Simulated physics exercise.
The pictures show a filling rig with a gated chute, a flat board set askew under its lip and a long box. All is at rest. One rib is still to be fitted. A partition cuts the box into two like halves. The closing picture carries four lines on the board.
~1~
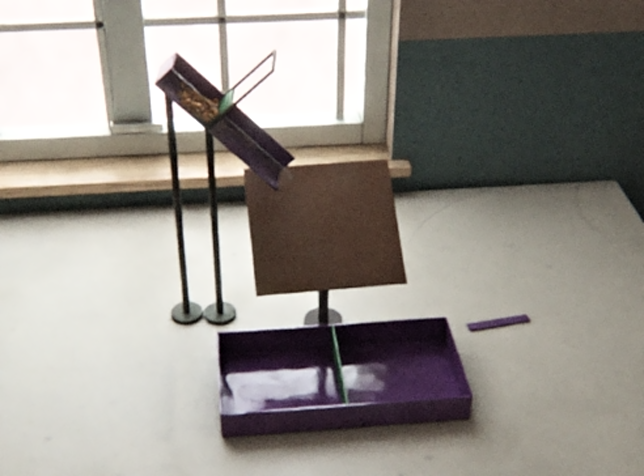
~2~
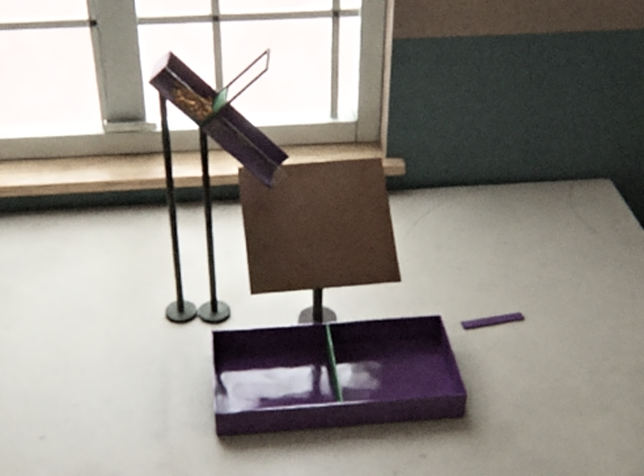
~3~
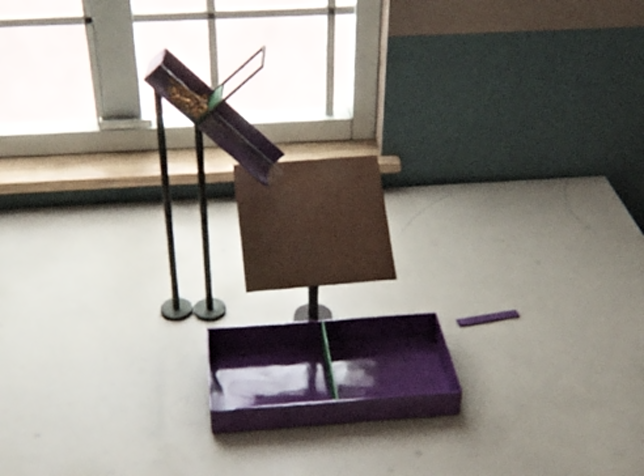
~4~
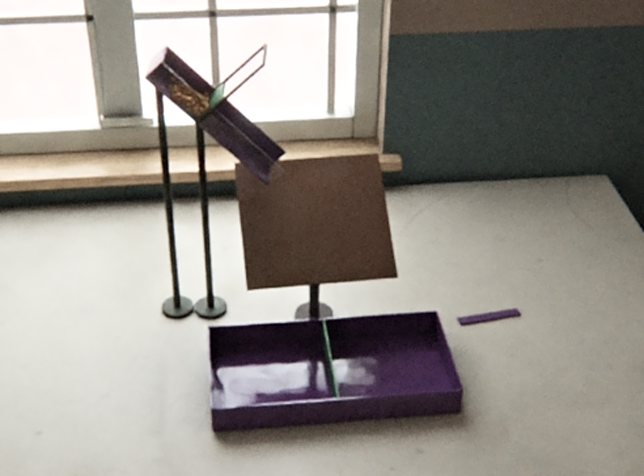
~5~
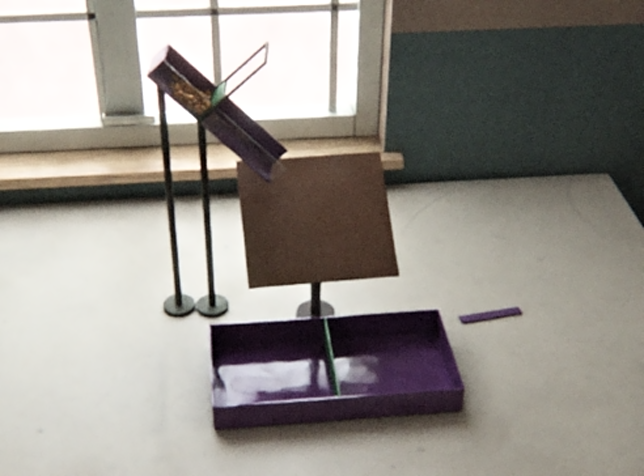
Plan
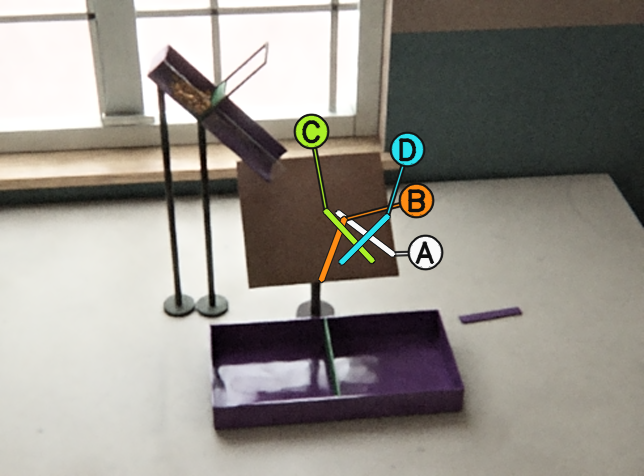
A long purple box split by a green divider sat on a pale table below a tilted brown board and a raised purple chute holding chickpeas, and nothing moved except the view, which shifted slightly.
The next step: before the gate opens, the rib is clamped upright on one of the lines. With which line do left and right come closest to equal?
Go for D.
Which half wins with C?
The right half.
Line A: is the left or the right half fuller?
More lands on the right.
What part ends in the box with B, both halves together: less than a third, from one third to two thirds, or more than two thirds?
More than two thirds.
On the marked copy, line A from (338, 213) to (392, 254); line B from (344, 219) to (321, 279); line C from (326, 211) to (371, 260); line D from (387, 216) to (341, 262).
If A is chosen, of what is caught, a stray few in the left half, nearly all in the right.
If B is chosen, of what is caught, nearly all in the left half, a small part in the right.
If C is chosen, of what is caught, a small part in the left half, nearly all in the right.
If D is chosen, of what is caught, about a third in the left half, about two thirds in the right.
